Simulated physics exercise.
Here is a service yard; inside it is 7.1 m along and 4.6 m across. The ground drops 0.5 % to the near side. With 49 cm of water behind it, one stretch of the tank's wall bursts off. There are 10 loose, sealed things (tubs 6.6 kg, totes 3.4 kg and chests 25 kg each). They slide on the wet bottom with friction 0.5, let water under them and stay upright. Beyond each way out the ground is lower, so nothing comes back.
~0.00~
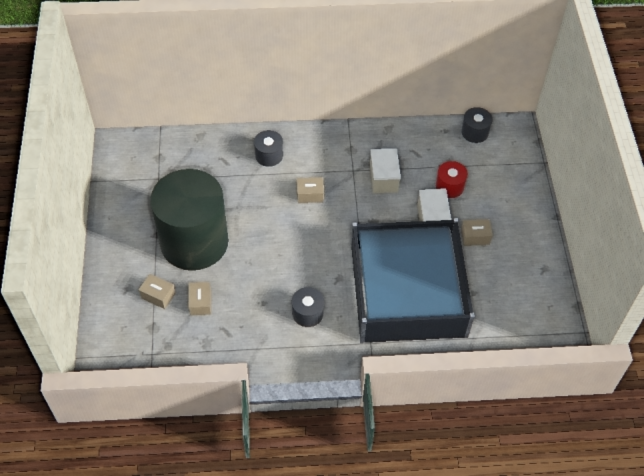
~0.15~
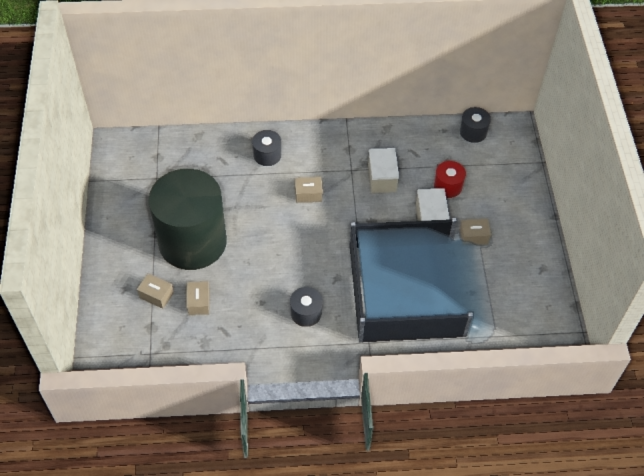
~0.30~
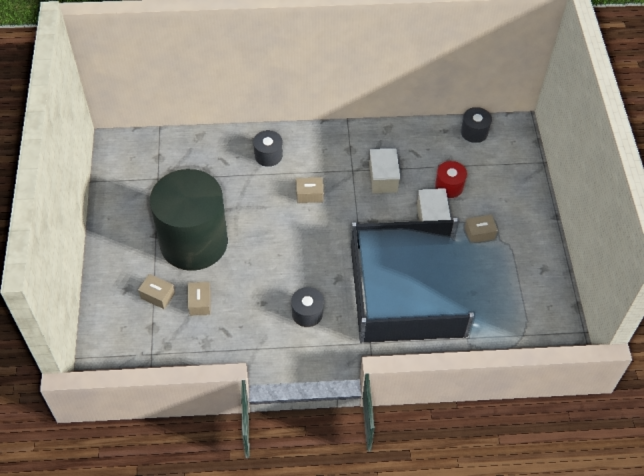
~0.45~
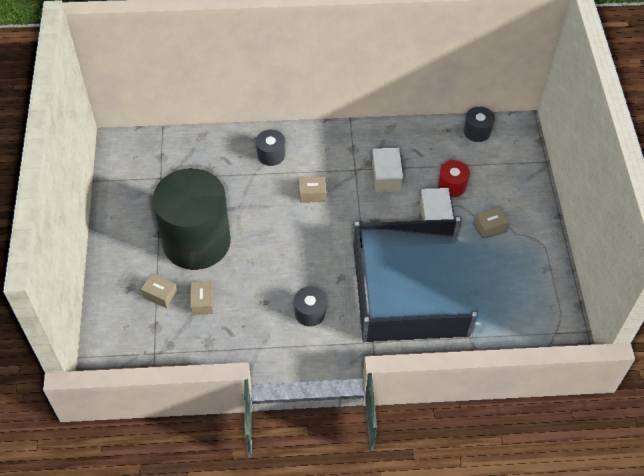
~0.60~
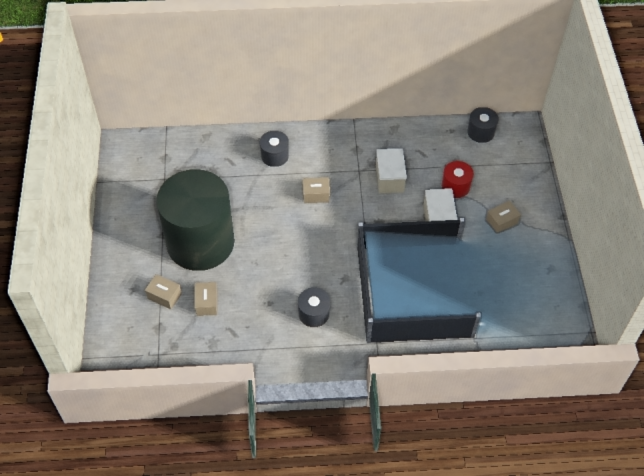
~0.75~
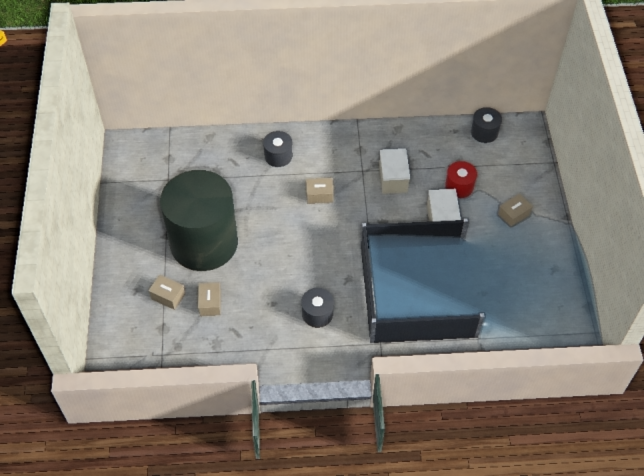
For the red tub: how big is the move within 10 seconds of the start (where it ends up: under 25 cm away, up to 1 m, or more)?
Red tub is nudged along.
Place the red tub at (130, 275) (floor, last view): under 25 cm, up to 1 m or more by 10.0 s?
It holds its place.
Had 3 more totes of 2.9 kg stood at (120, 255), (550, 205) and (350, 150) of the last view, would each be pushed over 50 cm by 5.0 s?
In turn: Less, past it, more.
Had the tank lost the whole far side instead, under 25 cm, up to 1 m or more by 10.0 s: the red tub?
Then the red tub travels far.
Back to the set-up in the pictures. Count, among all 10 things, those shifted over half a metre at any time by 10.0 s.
That makes 4.
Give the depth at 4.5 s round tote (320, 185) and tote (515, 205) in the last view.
About 0 and 6 cm.
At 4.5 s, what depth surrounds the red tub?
About 4 cm.
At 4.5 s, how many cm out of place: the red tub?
About 50 cm.
After 2.0 s the red tub is near (462, 173), 0.0 m from its start, aground; 0 of 10 are out; 1 afloat.
After 4.5 s the red tub is near (432, 159), 0.5 m from its start, aground; 0 of 10 are out; 1 afloat.
After 7.0 s the red tub is near (424, 175), 0.6 m from its start, afloat; 0 of 10 are out; 2 afloat.
After 10.0 s the red tub is near (425, 180), 0.6 m from its start, aground; 0 of 10 are out; 0 afloat.
